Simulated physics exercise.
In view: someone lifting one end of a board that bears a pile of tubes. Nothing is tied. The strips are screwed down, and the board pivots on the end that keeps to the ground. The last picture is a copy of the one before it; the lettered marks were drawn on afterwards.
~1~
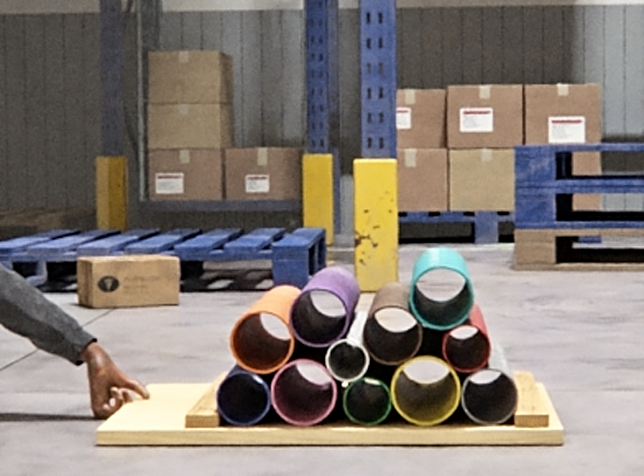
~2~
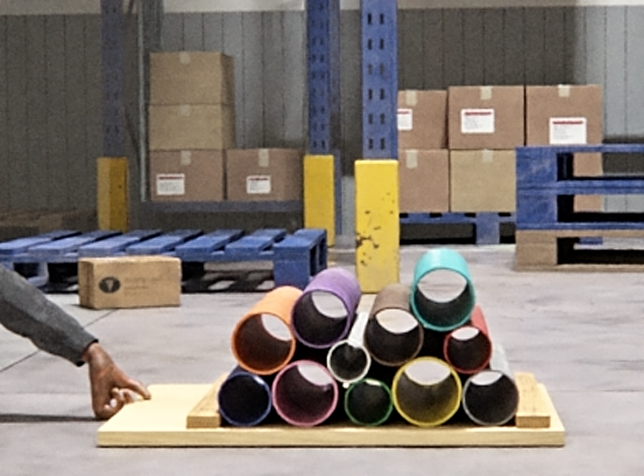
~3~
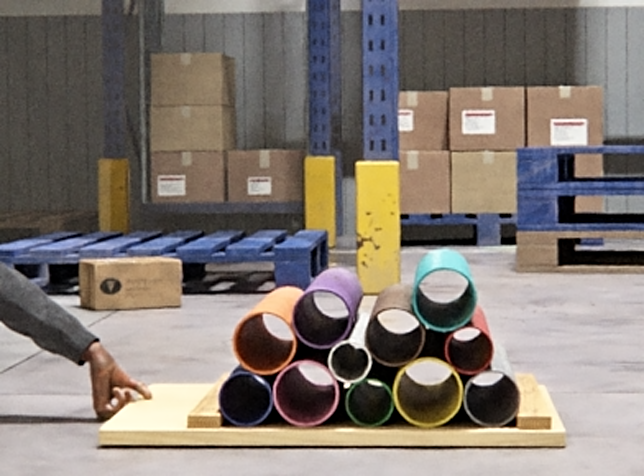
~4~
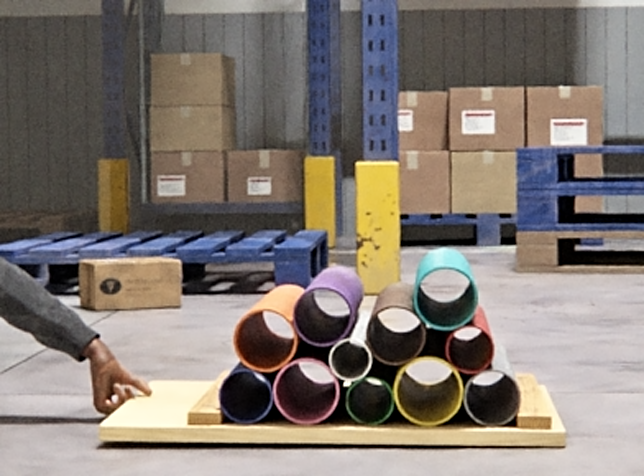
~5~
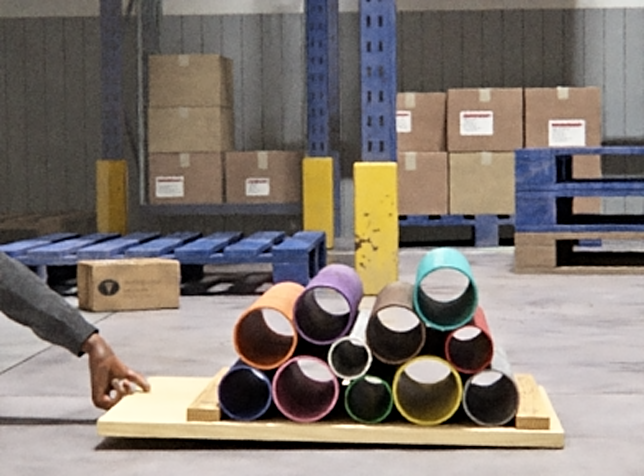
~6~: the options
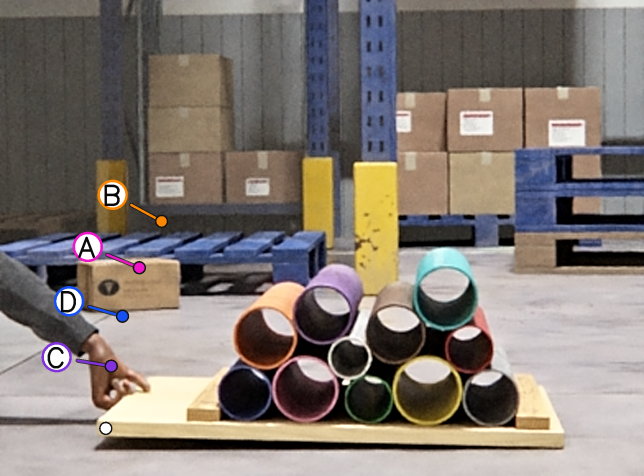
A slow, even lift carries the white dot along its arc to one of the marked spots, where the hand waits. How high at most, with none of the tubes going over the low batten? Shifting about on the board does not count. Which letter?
The highest mark that will do is D.
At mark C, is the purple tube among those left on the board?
Yes.
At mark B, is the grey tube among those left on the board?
Yes, with B.
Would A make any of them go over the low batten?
Yes.
On the marked copy, A at (139, 268); B at (162, 221); C at (111, 366); D at (122, 316); the white dot at (106, 428).
With D. Early on, board at 12°.
Further on, board at 16°.
At the end, board at 16°, none over the low batten.
As for the rest, A three over the low batten (red, brown, turquoise); B three over the low batten (red, brown, turquoise); C none over the low batten.
